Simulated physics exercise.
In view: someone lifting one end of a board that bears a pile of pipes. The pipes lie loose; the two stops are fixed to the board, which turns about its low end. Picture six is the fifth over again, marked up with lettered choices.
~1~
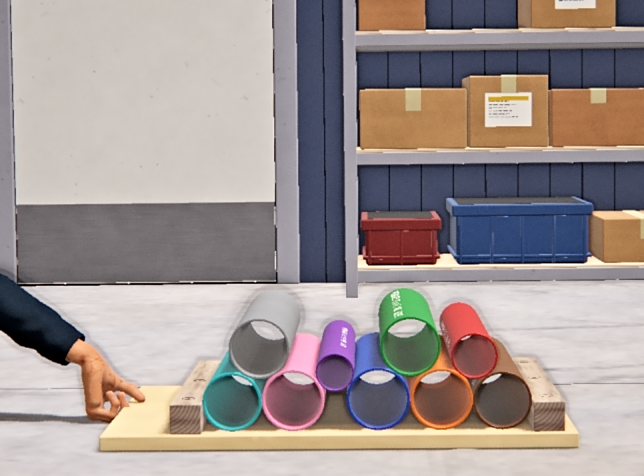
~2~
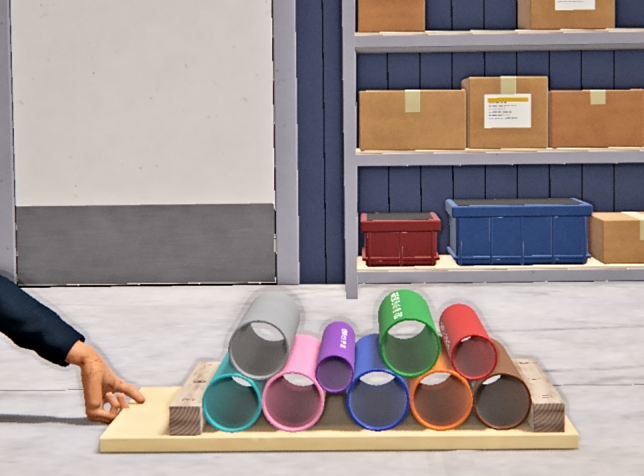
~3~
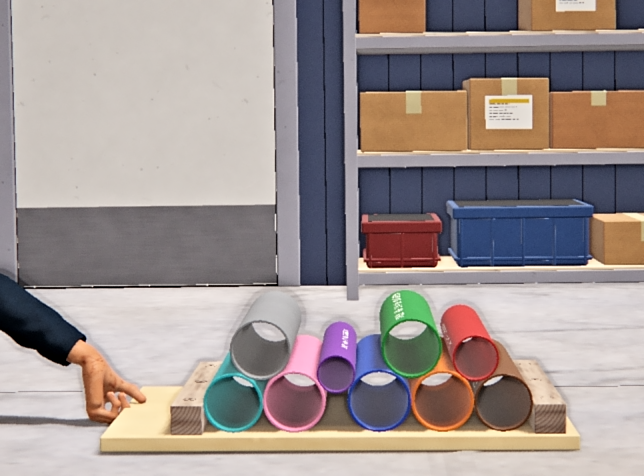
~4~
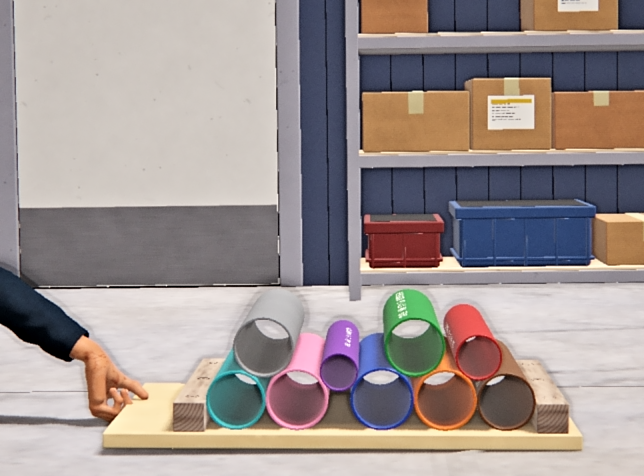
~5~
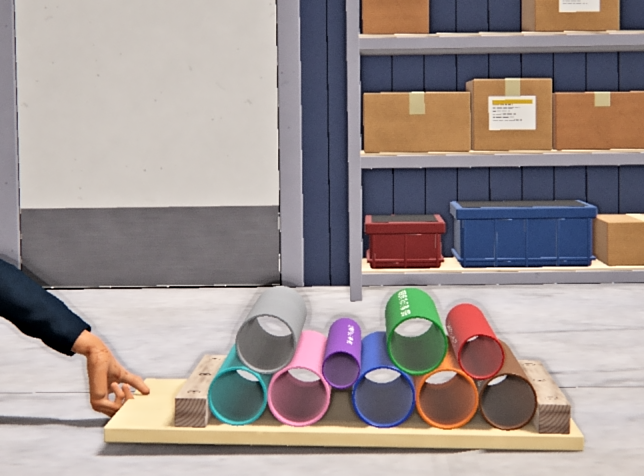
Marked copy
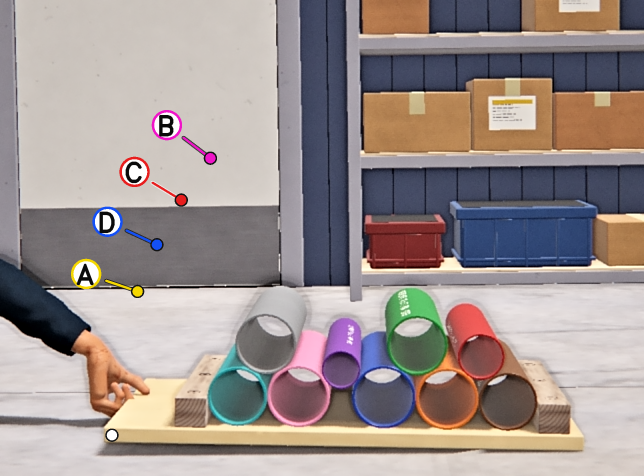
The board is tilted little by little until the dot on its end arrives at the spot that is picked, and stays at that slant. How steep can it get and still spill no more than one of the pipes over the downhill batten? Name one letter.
No higher than D.
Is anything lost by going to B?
At B: Yes.
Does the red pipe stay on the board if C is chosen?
No.
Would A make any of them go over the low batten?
No, at A.
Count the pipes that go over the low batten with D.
It comes to none.
On the marked copy, A at (138, 292); B at (210, 158); C at (181, 200); D at (157, 245); the white dot at (112, 435).
Following D. Soon after the start, board at 16°.
Later, board at 26°.
In the end, board at 26°, none over the low batten.
As for the rest, A none over the low batten; B four over the low batten (red, green, grey, purple); C four over the low batten (red, green, grey, purple).
